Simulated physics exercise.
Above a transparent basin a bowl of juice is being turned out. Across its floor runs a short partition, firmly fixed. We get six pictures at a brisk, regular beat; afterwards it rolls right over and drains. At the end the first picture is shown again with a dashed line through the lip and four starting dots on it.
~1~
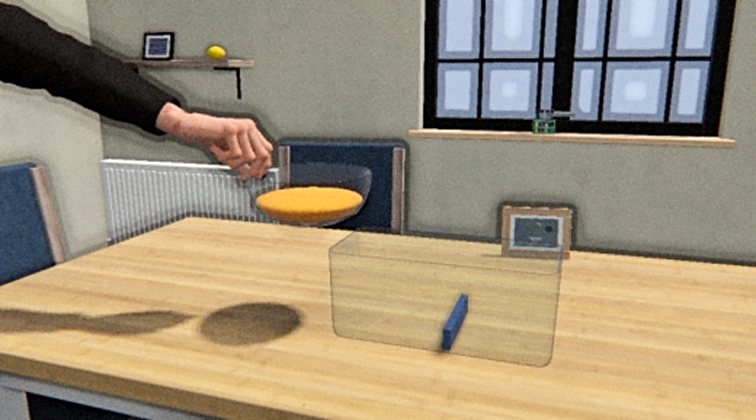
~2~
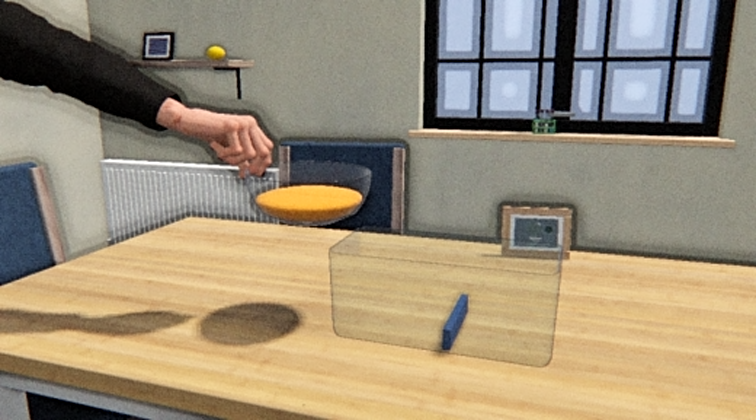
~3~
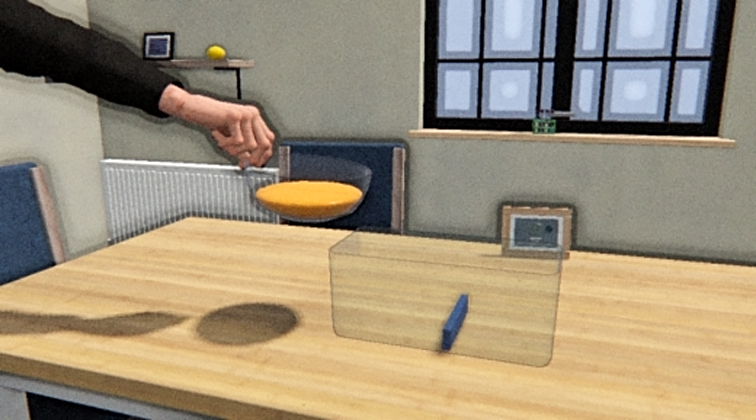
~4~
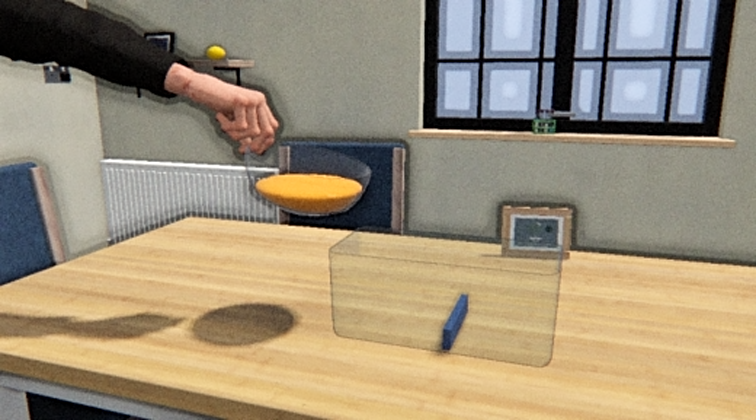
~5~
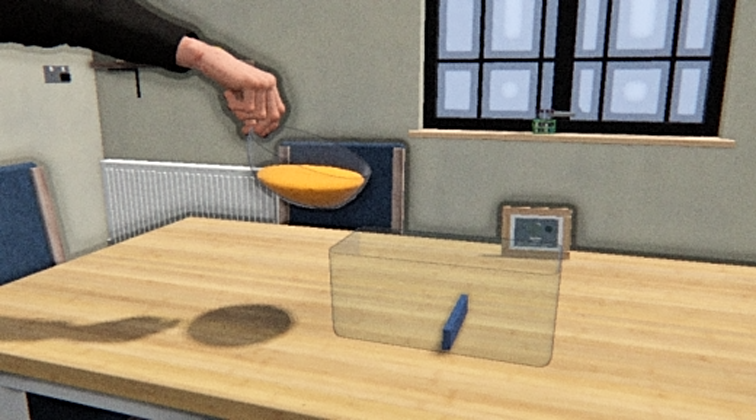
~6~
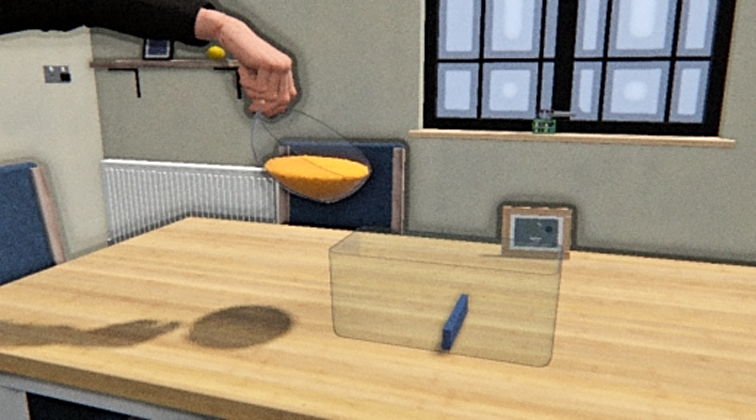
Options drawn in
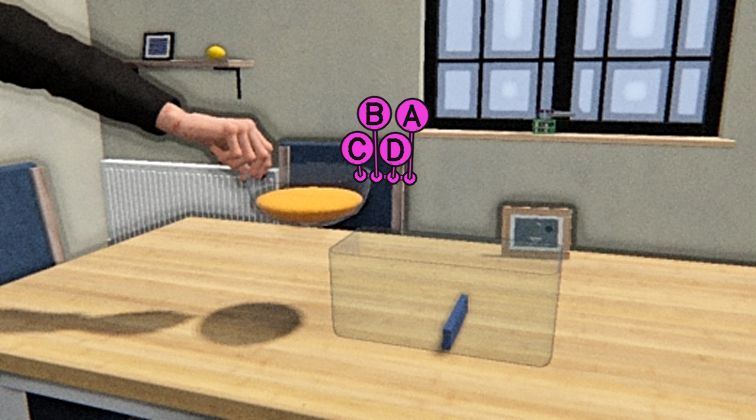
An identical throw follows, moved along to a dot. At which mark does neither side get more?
Spot D does it best.
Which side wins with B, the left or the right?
More ends on the left.
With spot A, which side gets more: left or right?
More ends on the right.
In magenta, A at (409, 178); B at (376, 176); C at (360, 175); D at (393, 177).
If A is chosen, about 17 % ends left of the wall and 82 % right of it.
If B is chosen, about 85 % ends left of the wall and 14 % right of it.
If C is chosen, about 86 % ends left of the wall and 13 % right of it.
If D is chosen, about 41 % ends left of the wall and 58 % right of it.
